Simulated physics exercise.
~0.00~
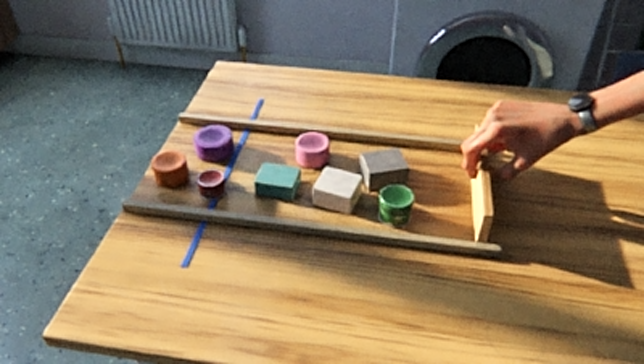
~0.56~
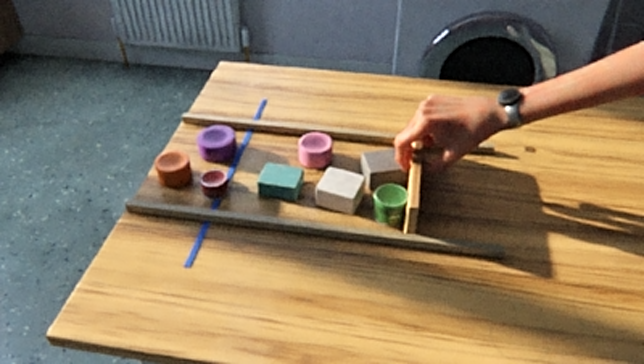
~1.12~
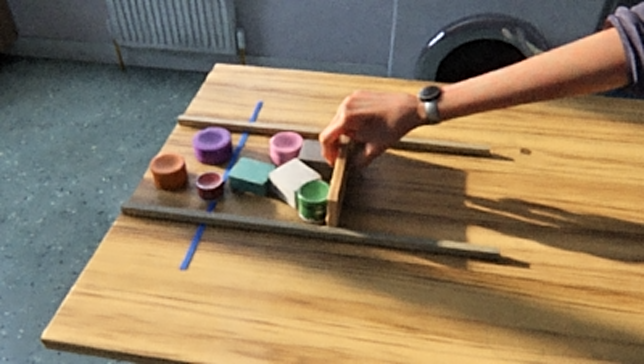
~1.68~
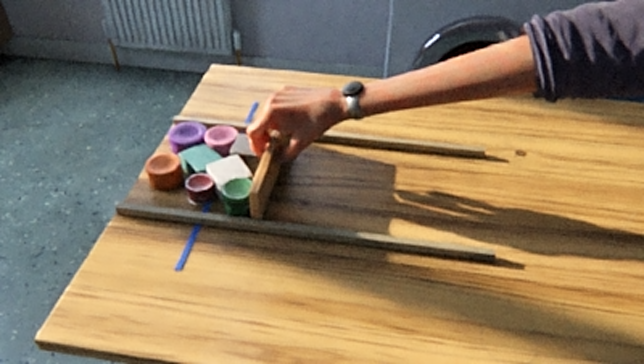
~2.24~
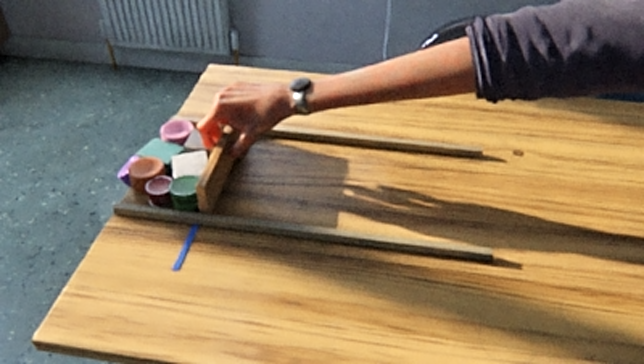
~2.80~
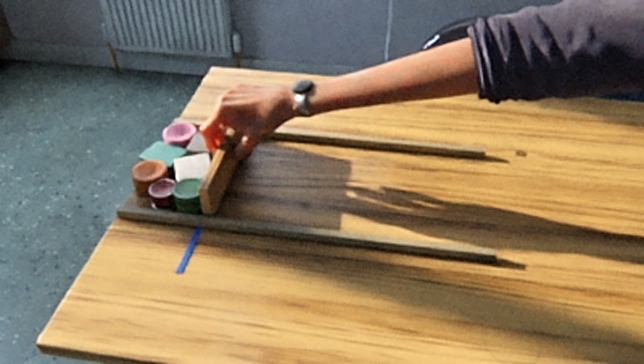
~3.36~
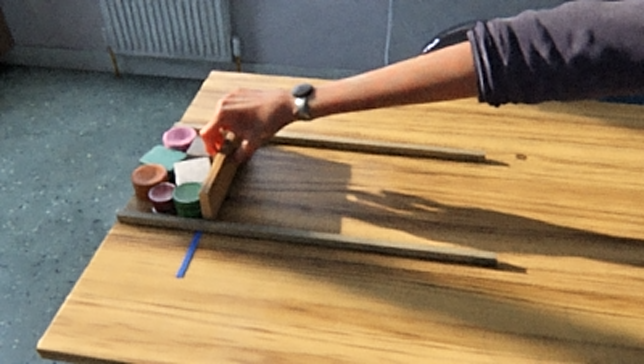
A hand swept a wooden board leftward between two rails on a table, bunching small round pots and blocks together past a strip of blue tape, until the purple one dropped off the far end and the rest stayed huddled at the edge.
